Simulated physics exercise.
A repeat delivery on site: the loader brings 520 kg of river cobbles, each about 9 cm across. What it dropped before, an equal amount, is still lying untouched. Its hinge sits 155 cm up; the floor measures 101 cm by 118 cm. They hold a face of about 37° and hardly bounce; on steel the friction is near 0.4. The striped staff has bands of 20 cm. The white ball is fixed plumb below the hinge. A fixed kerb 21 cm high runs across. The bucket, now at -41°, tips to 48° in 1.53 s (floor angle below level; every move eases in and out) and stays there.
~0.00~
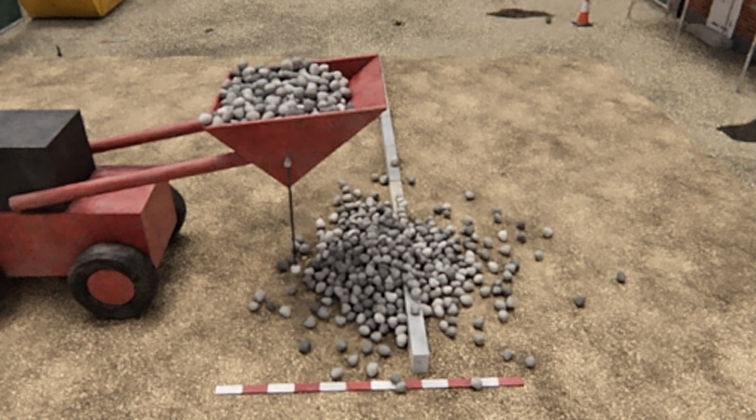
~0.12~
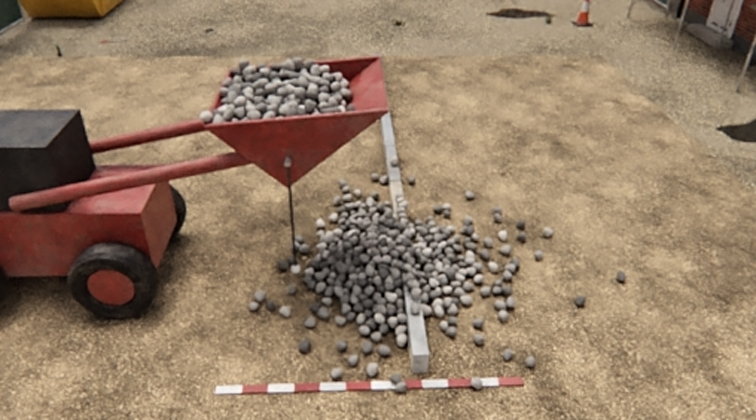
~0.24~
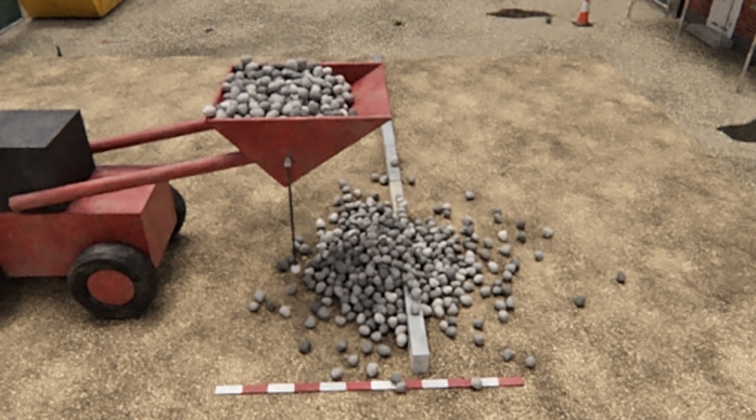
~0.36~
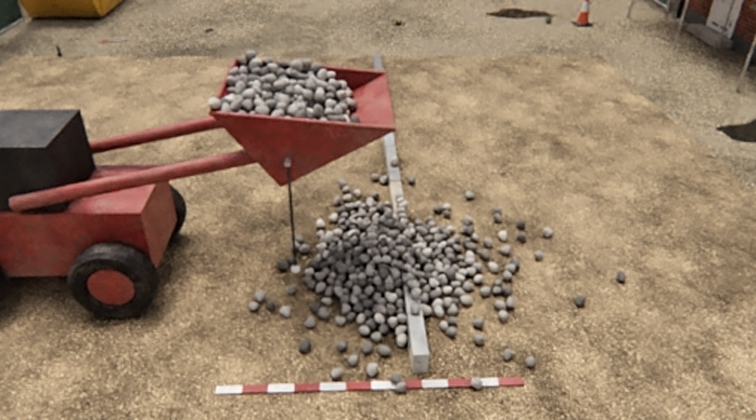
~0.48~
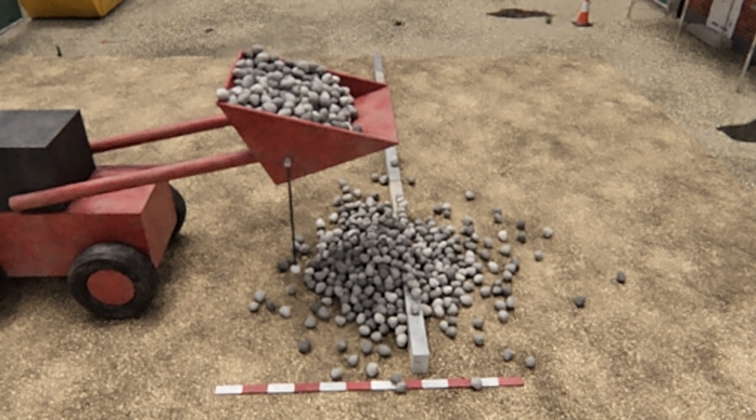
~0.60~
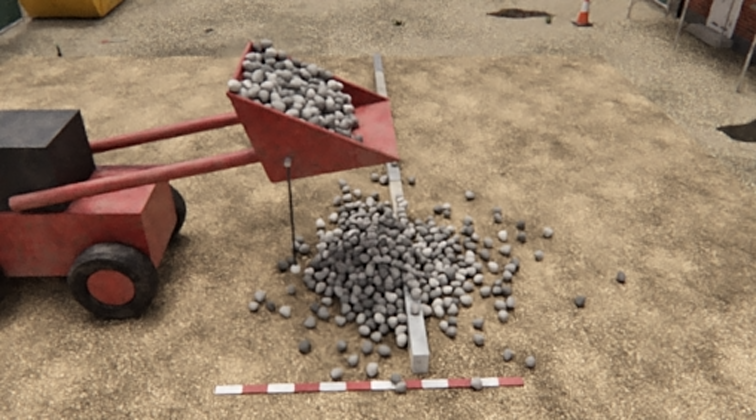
The red loader's raised bucket, heaped with grey stones, hangs almost still at first above an earlier pile spread across a pale kerb. It then tilts steadily, its right lip lowering and its back edge rising, while the stones inside shift with it and the pile below stays undisturbed.
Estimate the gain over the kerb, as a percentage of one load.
Roughly 43 per cent of a load more.
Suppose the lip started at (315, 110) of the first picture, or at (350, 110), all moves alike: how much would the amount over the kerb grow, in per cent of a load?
Near 0 per cent from the first place, 10 from the second.
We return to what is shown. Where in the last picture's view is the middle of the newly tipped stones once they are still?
Their middle is at about (391, 258).
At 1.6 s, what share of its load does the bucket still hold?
About 20 per cent.
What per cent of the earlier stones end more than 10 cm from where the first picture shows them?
About 25 per cent.
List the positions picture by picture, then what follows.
In the first picture, the bucket is at -41°, its lip at (387, 108); the top of the load is at (281, 71). The earlier load is highest near (391, 237), 31 cm above ground level, 73 % on this side of the kerb, 27 % over the kerb.
In the second picture, the bucket is at -39°, its lip at (388, 111); the top of the load is at (282, 70); the stones move at 0.1 m/s on average.
In the third picture, the bucket is at -35°, its lip at (392, 118); the top of the load is at (275, 71); the stones move at 0.2 m/s on average.
In the fourth picture, the bucket is at -29°, its lip at (396, 129); the top of the load is at (267, 67); the stones move at 0.3 m/s on average.
In the fifth picture, the bucket is at -20°, its lip at (399, 144); the top of the load is at (255, 63); the stones move at 0.4 m/s on average.
In the sixth picture, lip at (399, 160), floor tilted -11°, highest stones at (260, 56); the stones move at 0.4 m/s on average.
After 1.1 s the floor is at 34°; in per cent of one load, 98 in the bucket, 76 on this side of the kerb, 27 over the kerb; the foremost stones are at (539, 242).
After 1.6 s the floor is at 48°; in per cent of one load, 20 in the bucket, 140 on this side of the kerb, 41 over the kerb; the foremost stones are at (539, 242).
After 2.0 s the floor is at 48°; in per cent of one load, 0 in the bucket, 138 on this side of the kerb, 63 over the kerb; the foremost stones are at (544, 247).
After 4.7 s the floor is at 48°; in per cent of one load, 0 in the bucket, 130 on this side of the kerb, 71 over the kerb; the foremost stones are at (561, 235). Net gain over the kerb, 43.
